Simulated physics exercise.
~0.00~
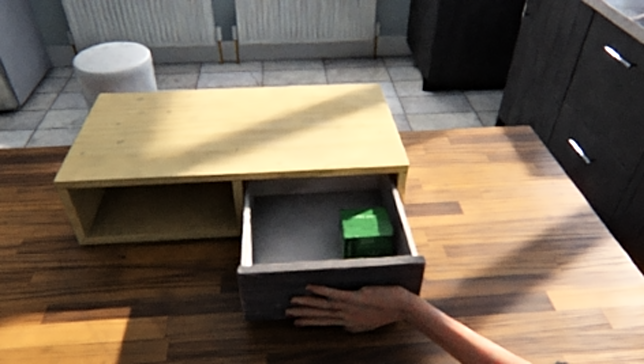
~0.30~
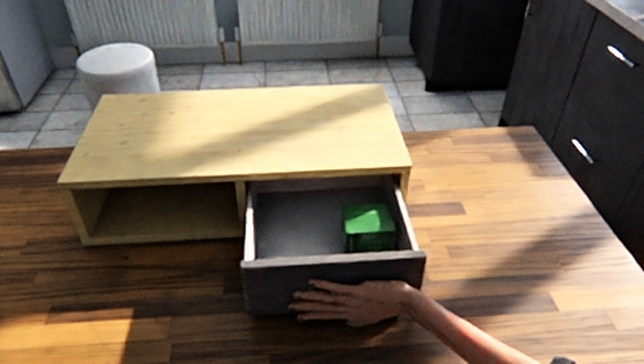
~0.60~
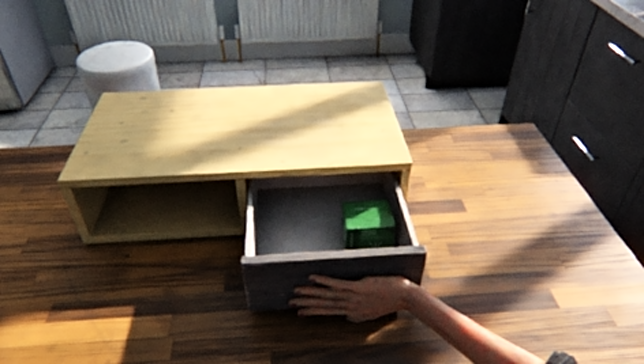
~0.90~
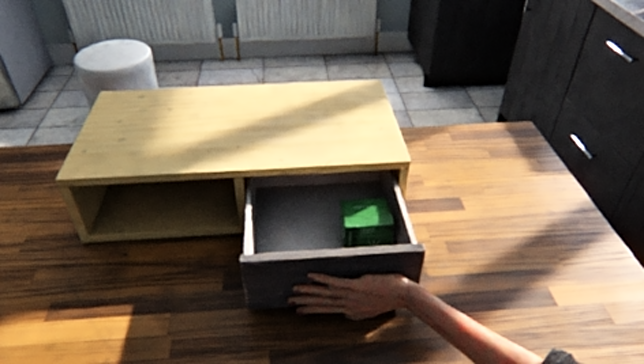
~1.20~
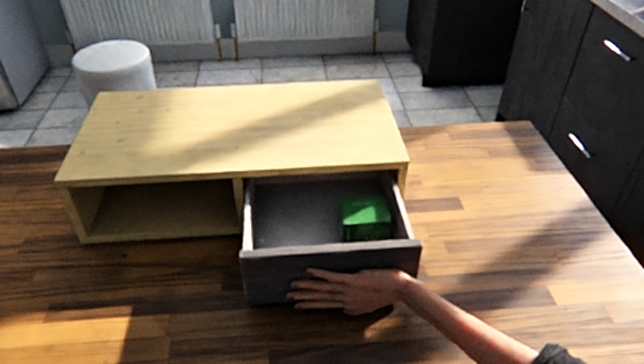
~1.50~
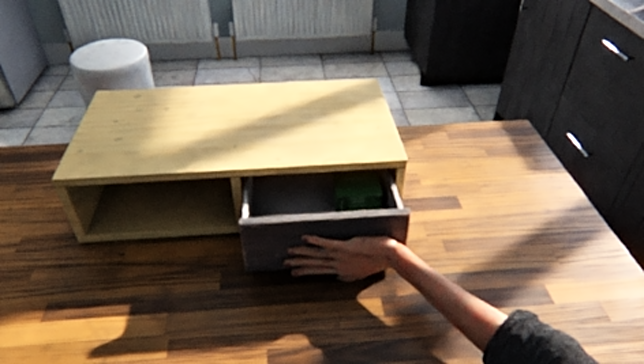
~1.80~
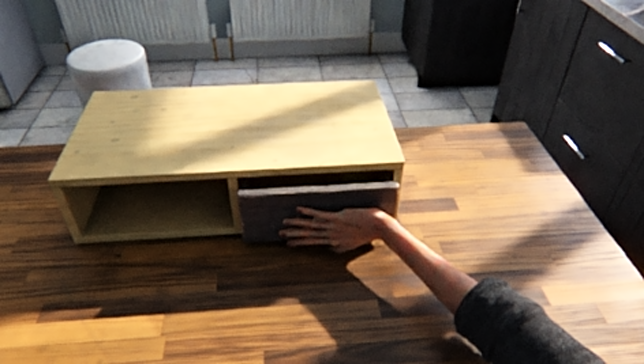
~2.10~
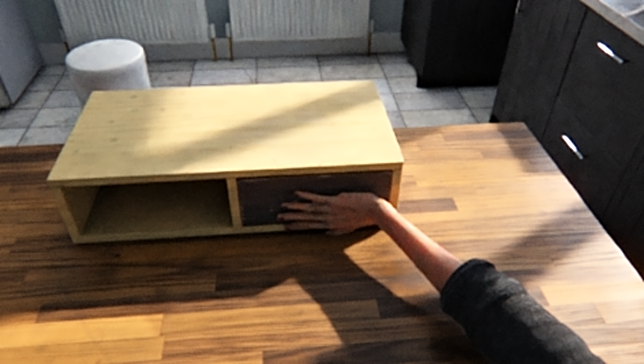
In the video, a hand rests against the front of an open gray drawer holding a green box, in a pale wooden cabinet on a wooden table. The hand pushes the drawer inward, the box disappears from view, and the drawer ends fully closed.
